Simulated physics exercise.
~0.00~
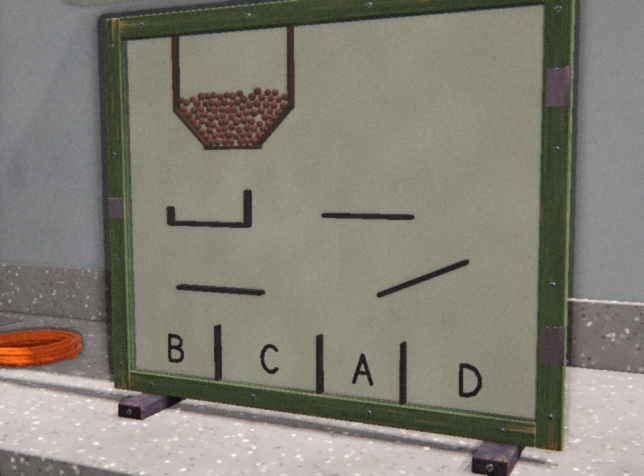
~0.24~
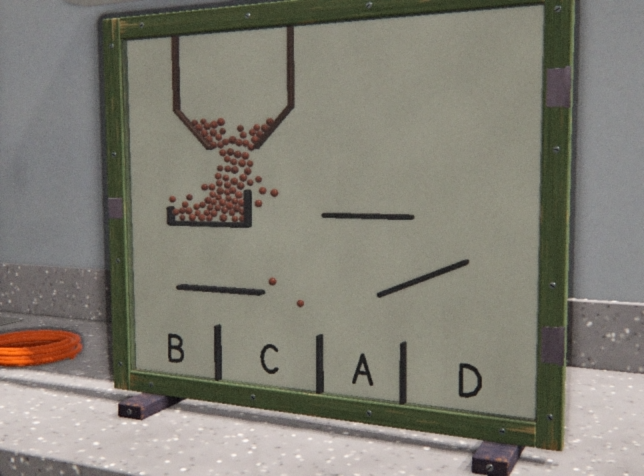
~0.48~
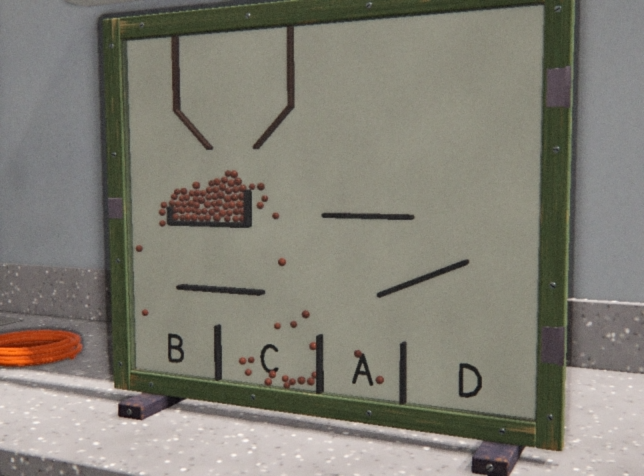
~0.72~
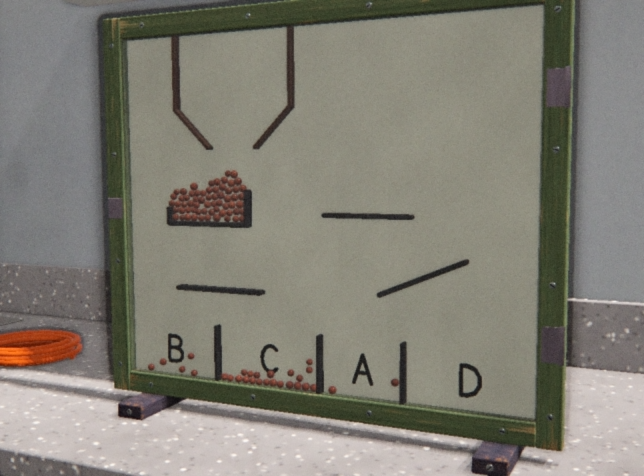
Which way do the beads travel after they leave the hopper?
The beads move down, falling from the hopper toward the tray, with some continuing to the bins below.
Reddish beads sit packed in a hopper at the upper left of a green-framed case, above dark ledges and four bins lettered B, C, A and D. They pour through the open bottom of the hopper into a small walled tray, and a few stray off to the right. Once the hopper is empty, the beads are heaped in the tray, while others spill past both its sides and drop toward the bins. Most stay piled in the tray at the end, with a layer in C, a few in B, barely any in A and none in D.
